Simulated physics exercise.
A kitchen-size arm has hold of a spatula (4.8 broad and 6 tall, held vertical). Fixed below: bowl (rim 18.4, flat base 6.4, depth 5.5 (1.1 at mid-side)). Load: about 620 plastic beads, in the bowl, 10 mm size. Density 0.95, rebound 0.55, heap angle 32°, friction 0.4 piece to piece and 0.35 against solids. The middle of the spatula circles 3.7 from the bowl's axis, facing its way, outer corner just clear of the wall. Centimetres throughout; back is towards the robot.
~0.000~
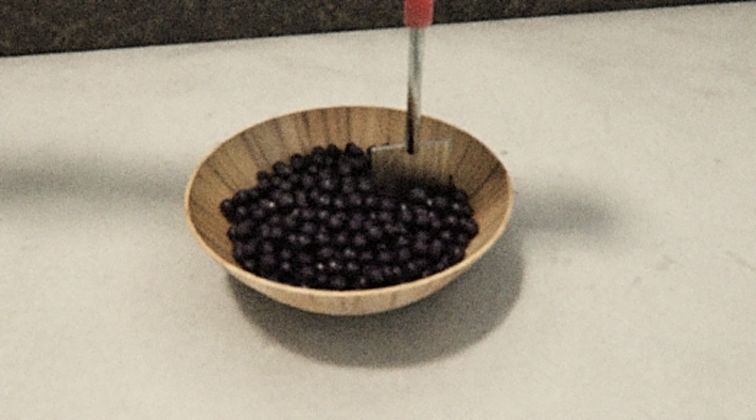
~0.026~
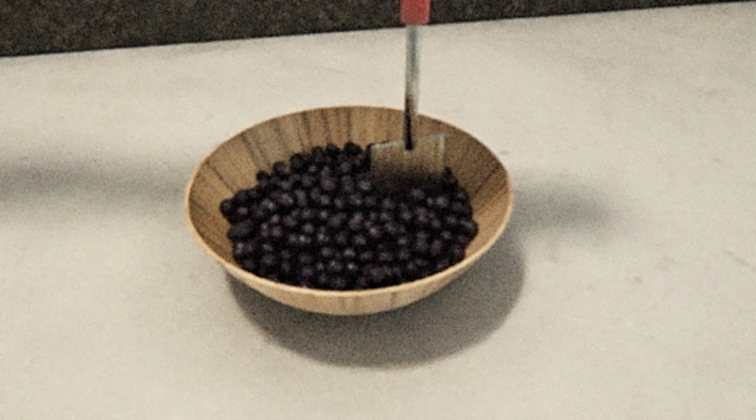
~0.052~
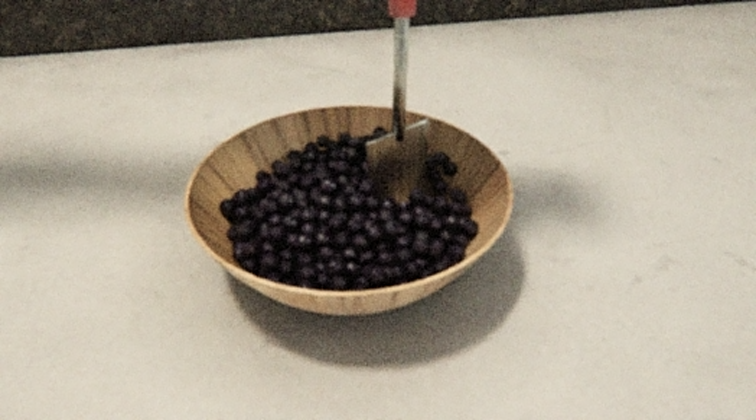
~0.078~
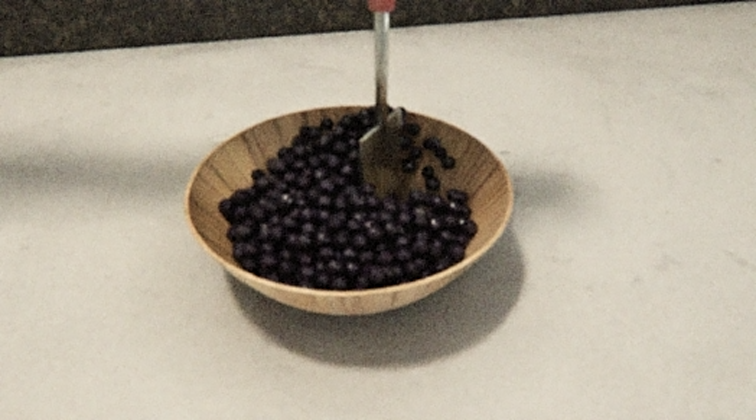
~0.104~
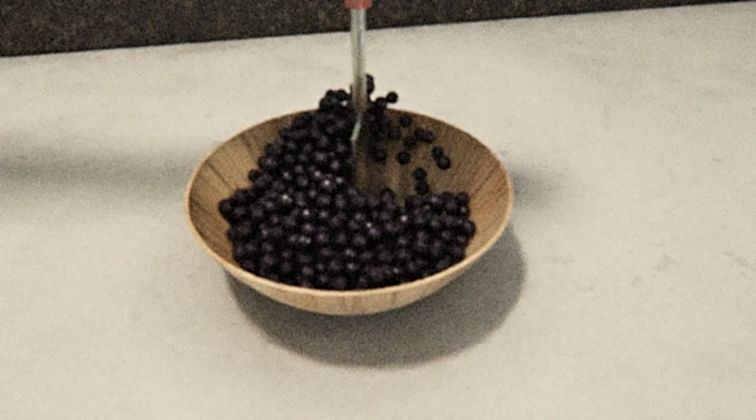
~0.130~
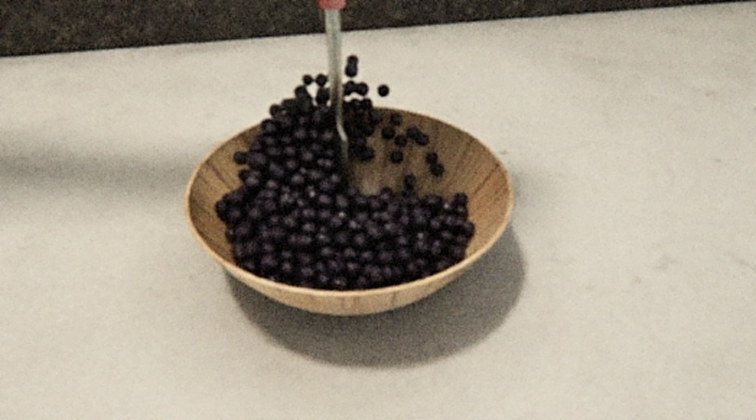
On a pale countertop, an upright red-handled spatula in a wooden bowl of small dark beads sweeps leftward while turning edge-on, pushing the beads into a rising heap at the back left, with several scattering above the far rim.
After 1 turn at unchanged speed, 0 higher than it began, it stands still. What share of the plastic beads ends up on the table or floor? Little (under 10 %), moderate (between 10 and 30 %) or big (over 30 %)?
On the table or floor the share is big, over 30 %.
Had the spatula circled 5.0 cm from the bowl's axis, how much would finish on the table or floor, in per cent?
In that case some 35 per cent.
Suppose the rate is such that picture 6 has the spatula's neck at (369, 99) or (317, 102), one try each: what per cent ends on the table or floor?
Some 25 and 45 per cent.
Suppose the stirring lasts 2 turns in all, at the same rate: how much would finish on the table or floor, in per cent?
It would be near 50 per cent.
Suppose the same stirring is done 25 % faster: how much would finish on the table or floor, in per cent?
It would be near 45 per cent.
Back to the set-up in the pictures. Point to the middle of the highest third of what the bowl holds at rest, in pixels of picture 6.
Near (391, 171).
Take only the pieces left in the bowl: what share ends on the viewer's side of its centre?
Roughly 35 per cent.
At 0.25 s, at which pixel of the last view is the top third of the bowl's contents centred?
Around (262, 225).
By 0.25 s, 192° round, highest piece 11 above the table; 546 in the bowl, 16 on the table or floor, 59 in flight or on the tool.
By 0.37 s, 293° round, highest piece 9 above the table; 461 in the bowl, 98 on the table or floor, 62 in flight or on the tool.
By 0.63 s, 0° round, highest piece 6 above the table; 388 in the bowl, 232 on the table or floor, 1 in flight or on the tool.
By 1.33 s, 0° round, highest piece 5 above the table; 388 in the bowl, 233 on the table or floor.
Final count, 388 in the bowl, 233 on the table or floor. That is 38 % on the table or floor.
